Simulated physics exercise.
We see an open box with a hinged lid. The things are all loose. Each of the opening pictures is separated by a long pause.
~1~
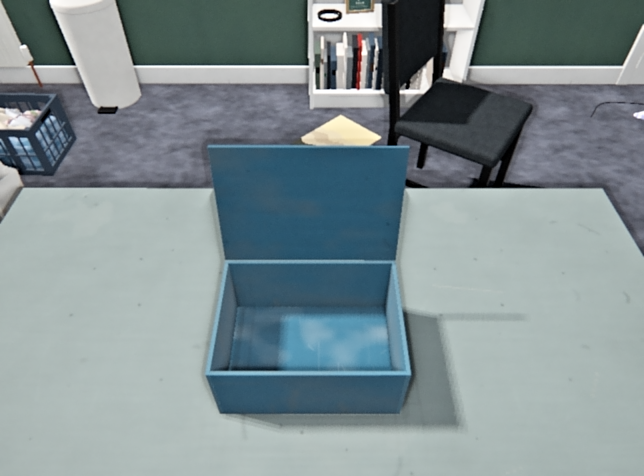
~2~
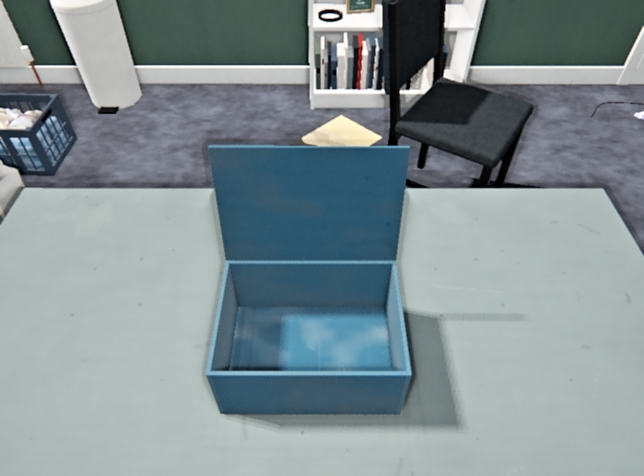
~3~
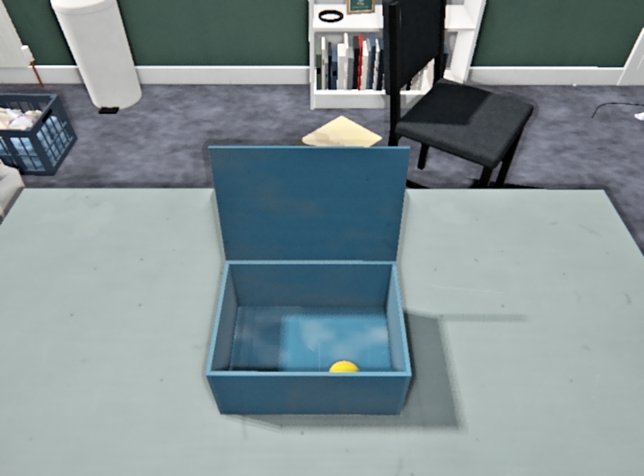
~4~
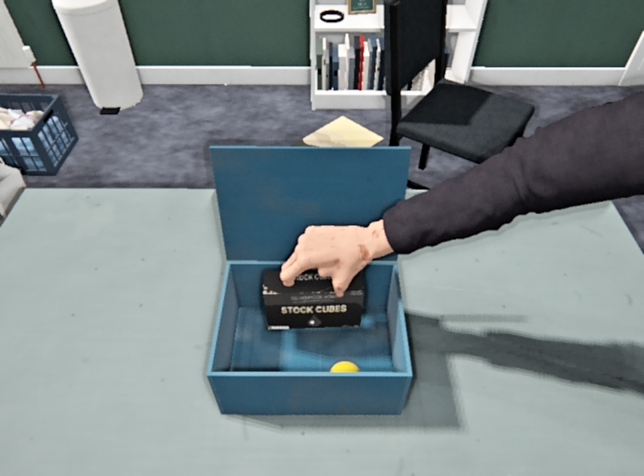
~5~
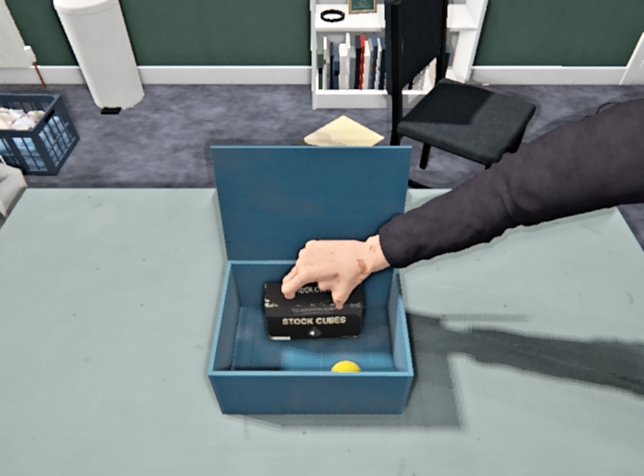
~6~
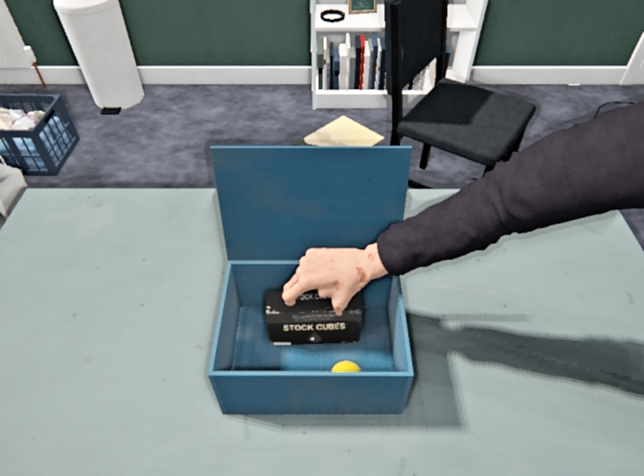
A yellow, rounded object appeared in the open blue box, which had been empty, and then a hand reached in from the right and lowered a black packet of stock cubes inside, still gripping it.
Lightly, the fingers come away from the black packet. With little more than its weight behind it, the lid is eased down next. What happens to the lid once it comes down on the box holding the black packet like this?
It comes down fully.
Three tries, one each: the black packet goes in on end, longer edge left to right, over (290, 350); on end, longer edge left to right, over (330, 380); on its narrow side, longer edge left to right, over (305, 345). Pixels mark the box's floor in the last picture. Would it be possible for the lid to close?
Trial 1: Lid propped open. Trial 2: Lid fully lowered. Trial 3: Lid fully lowered.
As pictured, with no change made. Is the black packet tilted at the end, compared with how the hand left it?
Simply put, it remains unturned.
Then, 1.40 s later than the last frame, lid 72° above the rim.
Then, 1.90 s later than the last frame, lid 32° above the rim.
When it is over, lid shut; both as before. End places, in pixels of the last picture, black packet near (314, 318).
